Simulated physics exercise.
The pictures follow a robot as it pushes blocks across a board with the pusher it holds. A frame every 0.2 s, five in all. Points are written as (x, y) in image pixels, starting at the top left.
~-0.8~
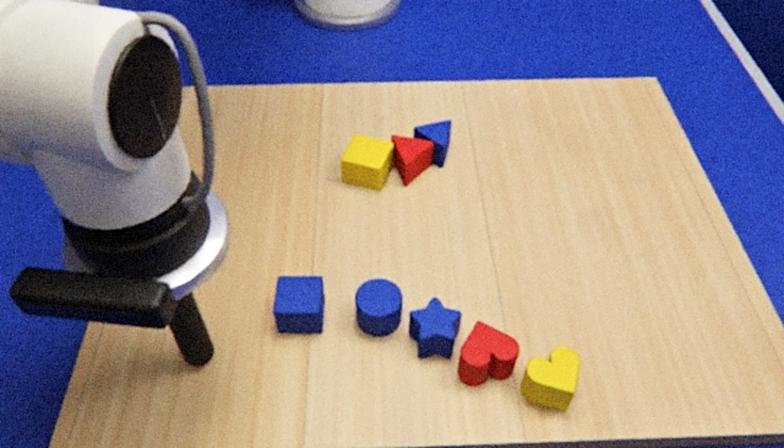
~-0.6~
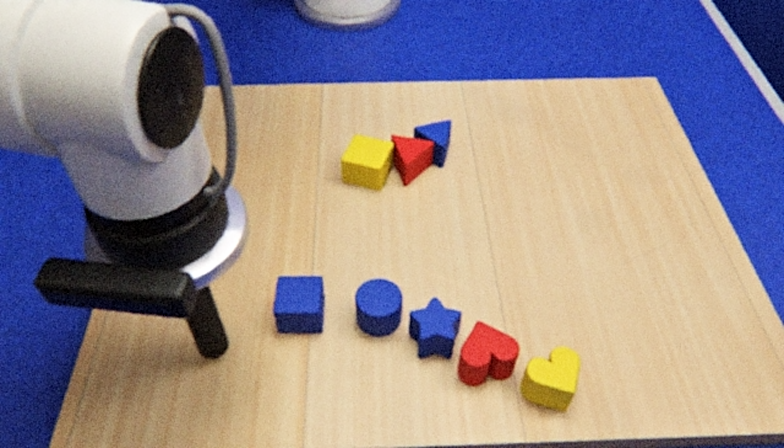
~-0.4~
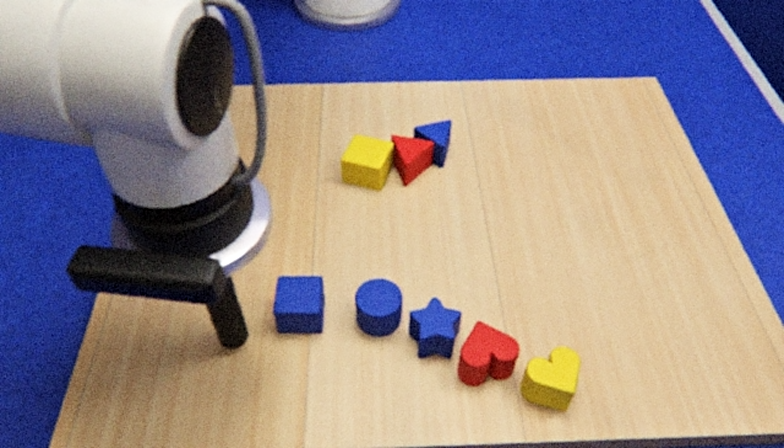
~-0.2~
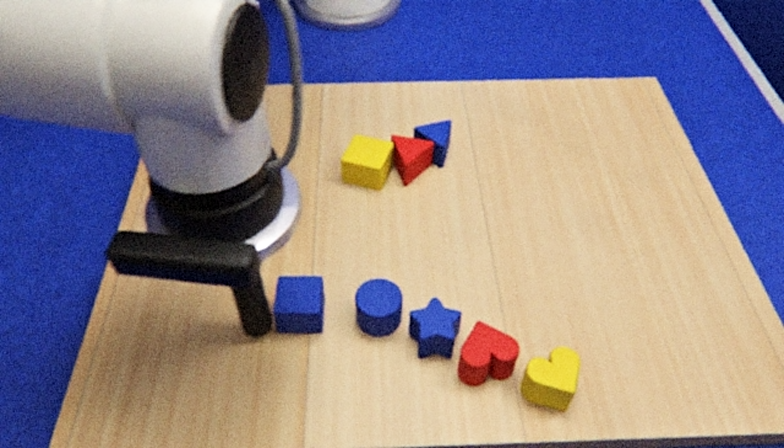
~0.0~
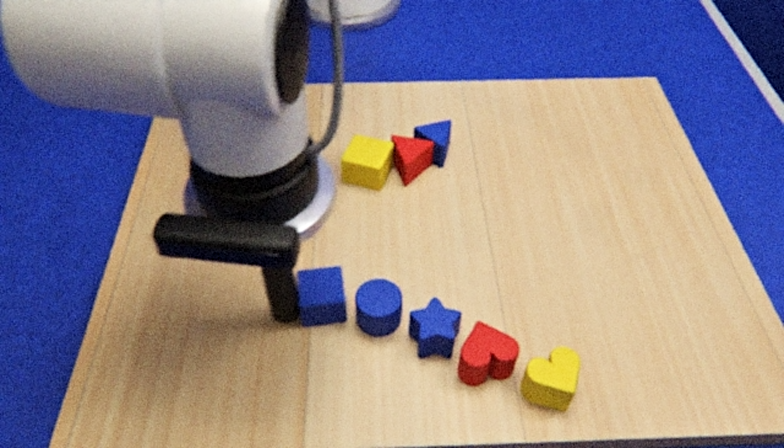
A white robot arm with a black pusher moves rightward across a wooden board, toward a blue square block at the left of a row of colourful blocks. The pusher meets the square and shifts it slightly right, closer to the blue circular block, while the other blocks stay still.
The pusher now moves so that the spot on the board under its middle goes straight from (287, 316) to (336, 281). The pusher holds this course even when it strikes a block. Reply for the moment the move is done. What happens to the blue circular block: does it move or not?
Here's my answer: The blue circular block gets displaced.
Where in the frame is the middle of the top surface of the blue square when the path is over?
In the picture, it is at (372, 267).
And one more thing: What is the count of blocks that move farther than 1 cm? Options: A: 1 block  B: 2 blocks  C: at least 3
The answer is B.
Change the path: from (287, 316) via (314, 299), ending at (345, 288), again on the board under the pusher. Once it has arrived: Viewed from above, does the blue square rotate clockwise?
Yes, I think so.
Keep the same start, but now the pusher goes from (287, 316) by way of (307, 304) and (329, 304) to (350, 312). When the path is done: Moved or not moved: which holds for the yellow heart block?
Here the yellow heart block stays on its spot.
The first path, step by step. Halfway along, pusher at (312, 293); blue square at (349, 275), turned 25° clockwise; blue circular block at (390, 297).
At the end, pusher at (335, 276); blue square at (372, 267), turned 45° clockwise; blue circular block at (401, 299); blue star block at (441, 322).
